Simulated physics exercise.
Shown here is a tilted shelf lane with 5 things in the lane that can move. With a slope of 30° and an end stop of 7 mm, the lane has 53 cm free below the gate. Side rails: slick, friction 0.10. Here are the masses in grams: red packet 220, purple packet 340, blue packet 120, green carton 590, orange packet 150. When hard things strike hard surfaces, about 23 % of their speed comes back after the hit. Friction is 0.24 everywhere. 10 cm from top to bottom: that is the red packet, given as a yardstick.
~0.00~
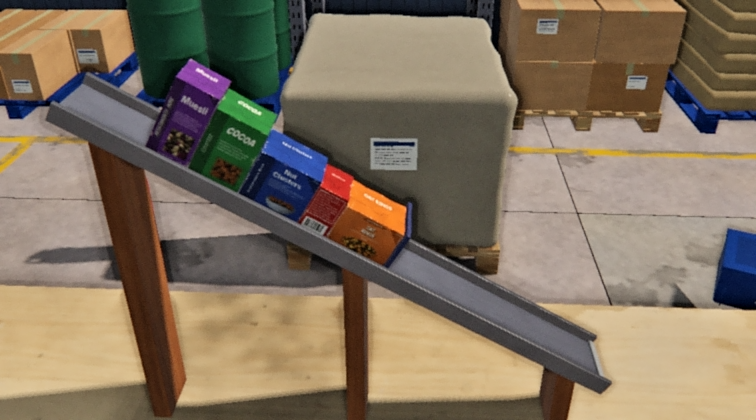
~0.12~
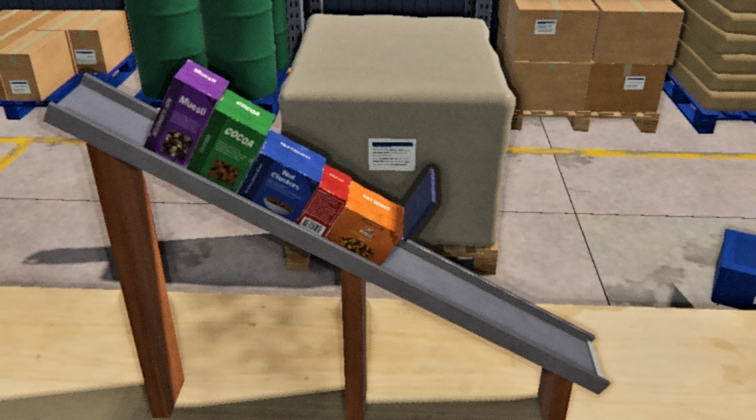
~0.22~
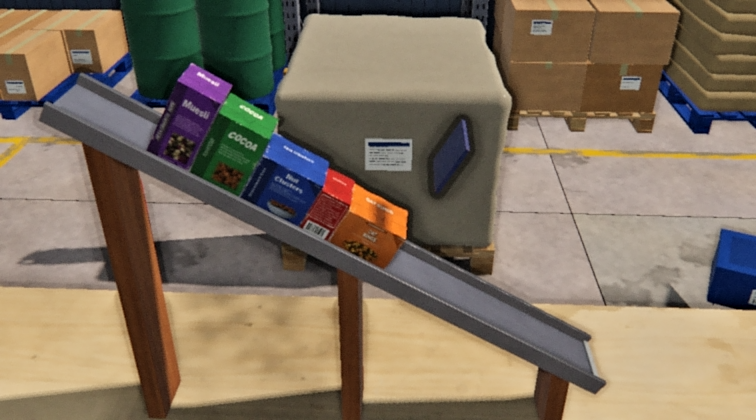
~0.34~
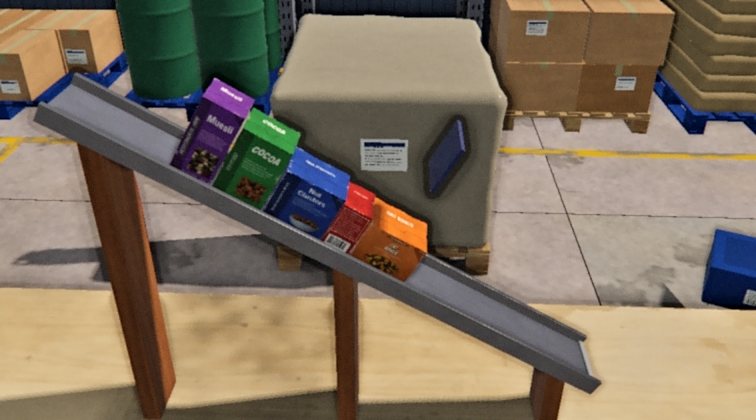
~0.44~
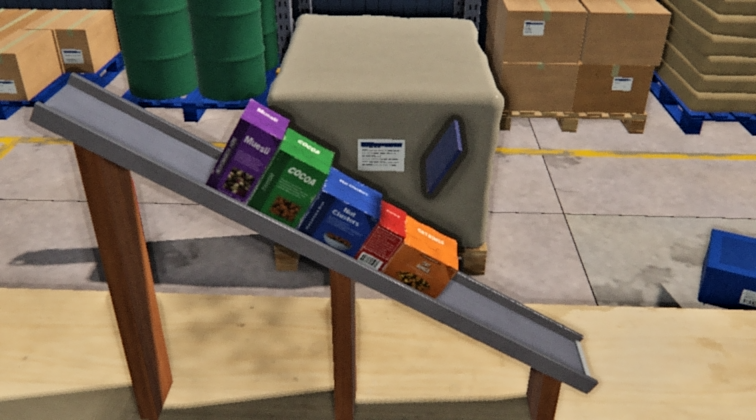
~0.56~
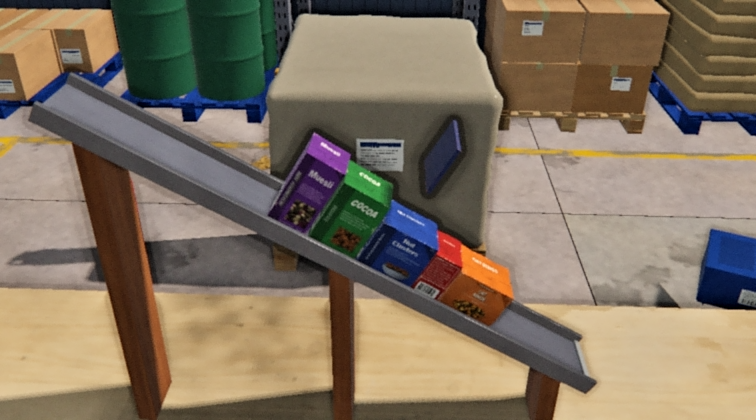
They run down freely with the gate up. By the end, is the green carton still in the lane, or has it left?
The green carton is still there.
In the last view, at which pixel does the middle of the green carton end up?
Near (463, 264).
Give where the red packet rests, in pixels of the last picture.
Near (538, 317).
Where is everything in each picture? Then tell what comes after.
Gate shut; green carton (232, 143); red packet (325, 201), in the first picture.
Blue packet (281, 178); orange packet (364, 225), in the second picture.
Leader 51 cm from the stop; red packet (327, 205); purple packet (189, 119), in the third picture.
Leader 46 cm from the stop; orange packet (388, 241); blue packet (306, 195), in the fourth picture.
Leader 38 cm from the stop; blue packet (340, 214); red packet (380, 237), in the fifth picture.
Leader 25 cm from the stop; green carton (351, 211); blue packet (397, 243), in the sixth picture.
After 0.66 s, leader 10 cm from the stop; green carton near (413, 243).
After 0.76 s, green carton near (463, 261); purple packet 9° off its base.
In the end (1.4 s), all 5 in the lane. In the last view, green carton near (463, 264).
